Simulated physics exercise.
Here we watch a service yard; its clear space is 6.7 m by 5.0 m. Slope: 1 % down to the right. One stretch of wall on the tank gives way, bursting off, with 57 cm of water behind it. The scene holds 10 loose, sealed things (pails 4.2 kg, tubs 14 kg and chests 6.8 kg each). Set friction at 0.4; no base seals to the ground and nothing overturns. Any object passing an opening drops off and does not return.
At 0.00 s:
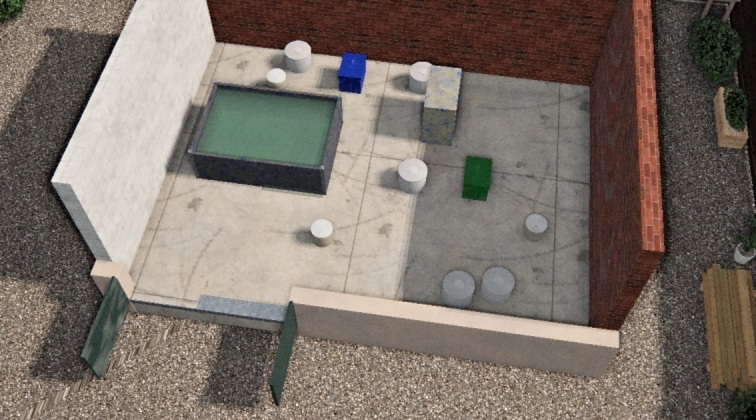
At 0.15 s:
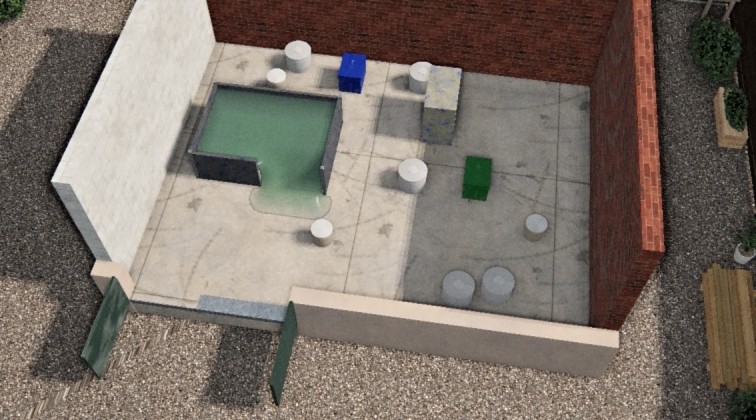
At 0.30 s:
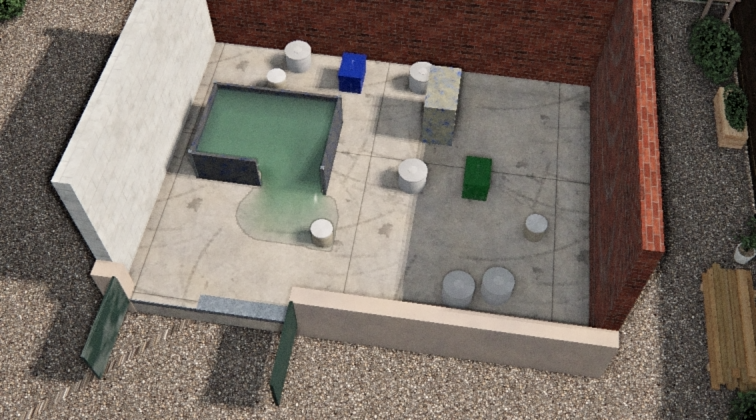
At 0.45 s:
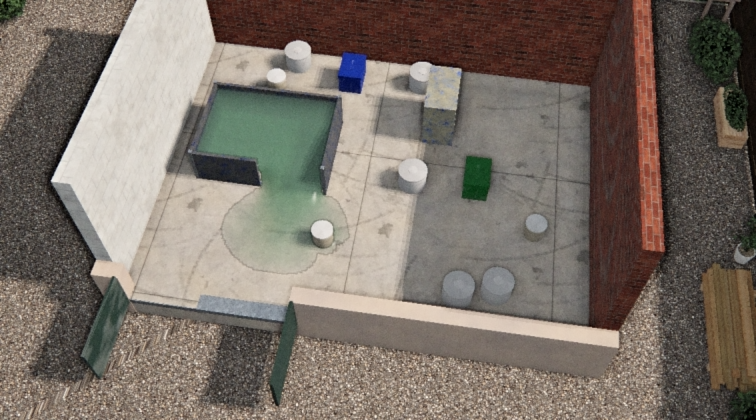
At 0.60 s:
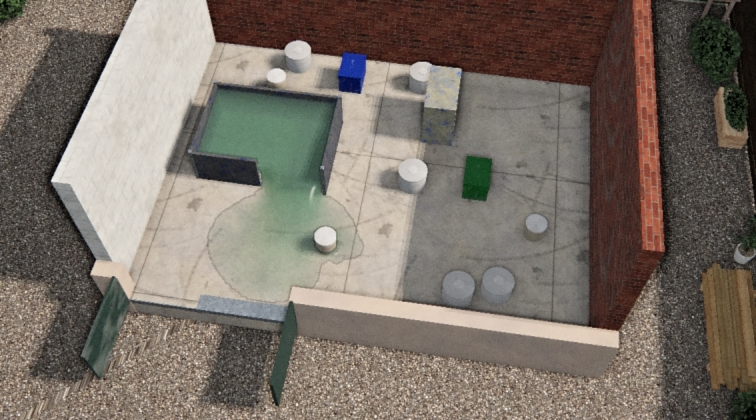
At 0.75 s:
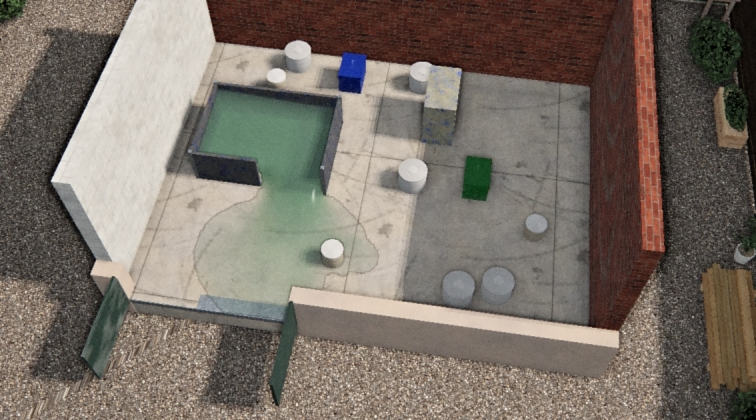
Walled service yard from above, a tank wall giving way and greenish water spreading across the concrete, nudging one pale tub slightly.
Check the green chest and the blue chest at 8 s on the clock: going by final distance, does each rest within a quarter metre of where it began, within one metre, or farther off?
In the end the green chest will hardly move; the blue chest will hardly move.
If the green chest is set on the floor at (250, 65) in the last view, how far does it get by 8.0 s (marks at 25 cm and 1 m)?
I'd say it does not really move.
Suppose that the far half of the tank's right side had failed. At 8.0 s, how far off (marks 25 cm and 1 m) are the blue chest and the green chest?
In that case the blue chest creeps a small distance while the green chest winds up well away.
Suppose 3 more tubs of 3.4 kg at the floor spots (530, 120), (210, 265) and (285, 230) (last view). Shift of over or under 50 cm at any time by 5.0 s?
Lab note - in order: Below threshold / above threshold / above threshold.
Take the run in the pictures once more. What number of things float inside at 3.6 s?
At that moment it comes to 1.
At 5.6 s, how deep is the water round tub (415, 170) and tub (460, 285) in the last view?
Some 1 cm at the first, some 5 cm at the second.
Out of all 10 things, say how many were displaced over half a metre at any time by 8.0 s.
That comes to 3.
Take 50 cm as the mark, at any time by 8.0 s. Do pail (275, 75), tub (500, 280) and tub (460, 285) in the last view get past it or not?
Within, beyond, beyond.
After 1.6 s the green chest is near (478, 171), 0.0 m from its start, aground; the blue chest is near (352, 65), 0.0 m from its start, aground; 0 of 10 are out; 1 afloat.
After 3.6 s the green chest is near (478, 171), 0.0 m from its start, aground; the blue chest is near (352, 65), 0.0 m from its start, aground; 0 of 10 are out; 1 afloat.
After 5.6 s the green chest is near (478, 171), 0.0 m from its start, aground; the blue chest is near (352, 65), 0.0 m from its start, aground; 0 of 10 are out; 0 afloat.
After 8.0 s the green chest is near (478, 171), 0.0 m from its start, aground; the blue chest is near (352, 65), 0.0 m from its start, aground; 0 of 10 are out; 1 afloat.
